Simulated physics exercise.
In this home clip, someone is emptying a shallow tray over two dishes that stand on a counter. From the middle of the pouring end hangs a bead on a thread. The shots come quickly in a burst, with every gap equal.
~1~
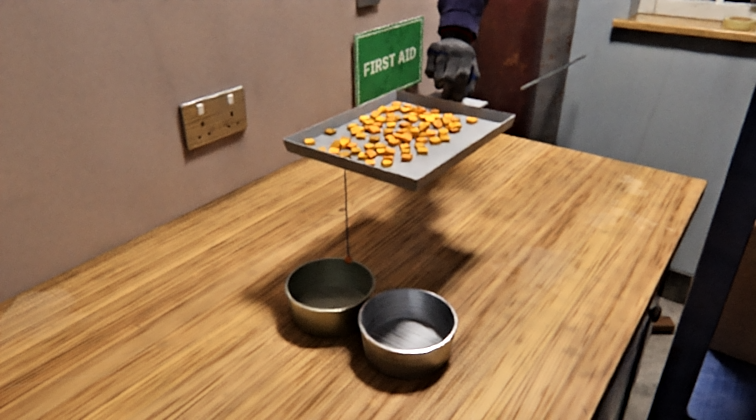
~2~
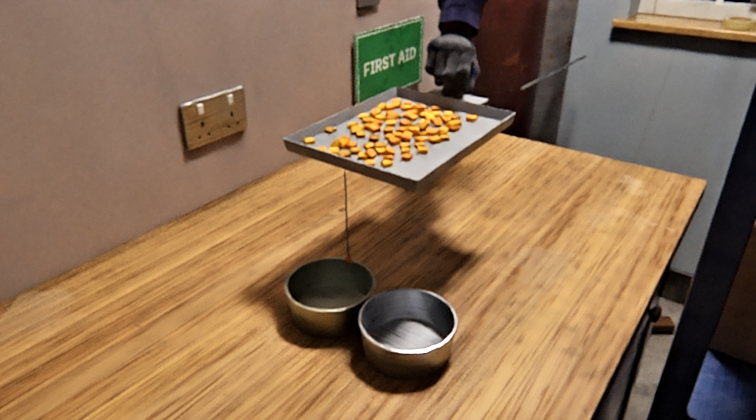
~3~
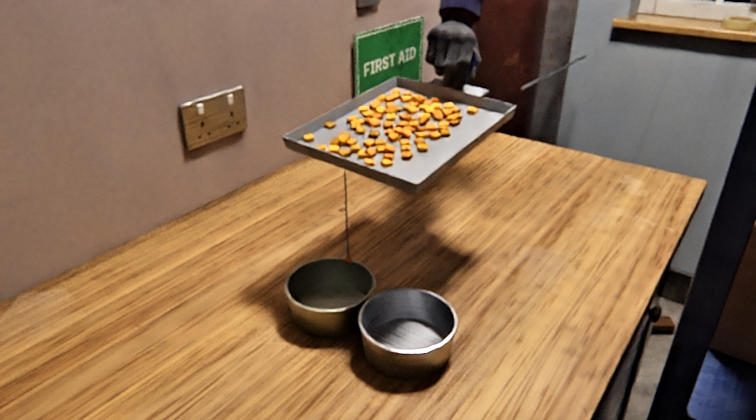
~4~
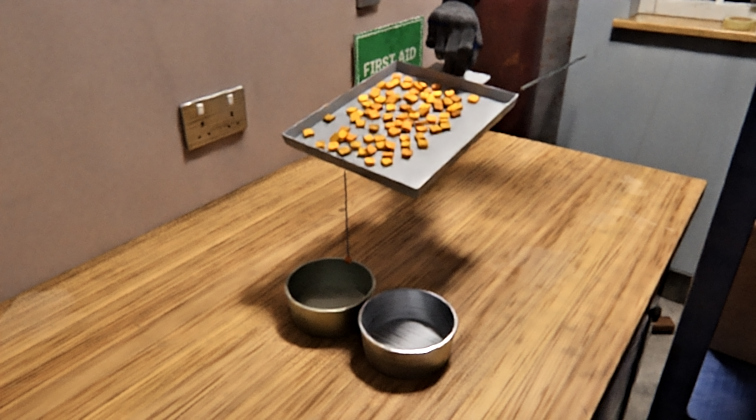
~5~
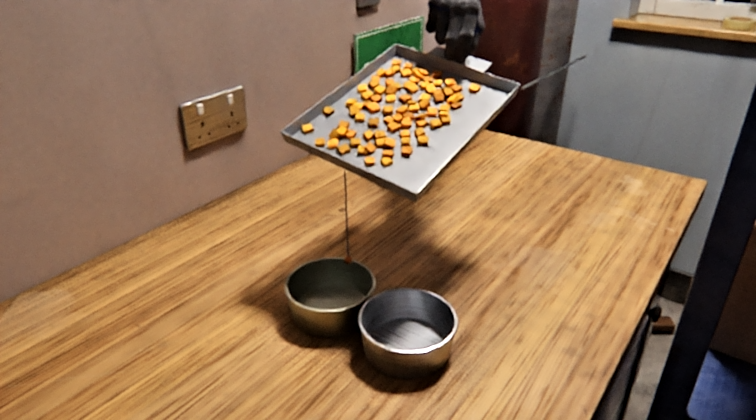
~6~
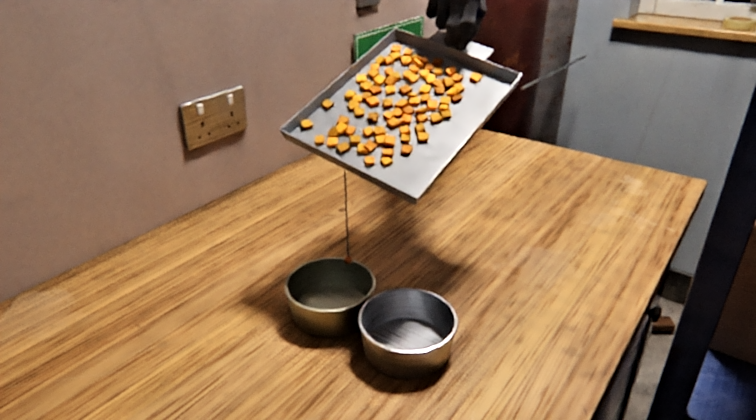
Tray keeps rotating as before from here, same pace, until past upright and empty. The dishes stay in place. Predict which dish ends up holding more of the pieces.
Short answer, the right dish, that's where more goes.
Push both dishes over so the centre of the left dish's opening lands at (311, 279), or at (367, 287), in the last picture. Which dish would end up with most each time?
First the dish on the right, then the left dish.
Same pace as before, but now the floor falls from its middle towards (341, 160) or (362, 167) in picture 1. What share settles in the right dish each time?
For the first aim it is 0 in a hundred, for the second 30 in a hundred.
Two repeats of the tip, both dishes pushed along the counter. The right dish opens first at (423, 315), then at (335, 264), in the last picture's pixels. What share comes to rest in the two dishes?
Around 80 percent the first time, around 0 percent the second.
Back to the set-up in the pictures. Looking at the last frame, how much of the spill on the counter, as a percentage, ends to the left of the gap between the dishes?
I'd put it at close to 0 per cent.
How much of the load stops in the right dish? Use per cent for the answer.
Result: Around 80 in a hundred.
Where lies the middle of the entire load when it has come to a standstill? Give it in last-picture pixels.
Once it all stops, the middle lies near (409, 331).
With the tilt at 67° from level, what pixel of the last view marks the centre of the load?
Somewhere around pixel (397, 164) in the last picture.
Just after the last frame, tray tipped steeply; almost all on the tray; just a few in the air.
A moment on, tray tipped past a quarter turn; about a tenth on the tray; roughly half in the right dish; just a few outside both; roughly a third in the air.
Further on, tray tipped past a quarter turn; the larger part in the right dish; just a few in the left dish; roughly a quarter outside both.
When it is over, tray tipped past a quarter turn; the larger part in the right dish; just a few in the left dish; roughly a quarter outside both.
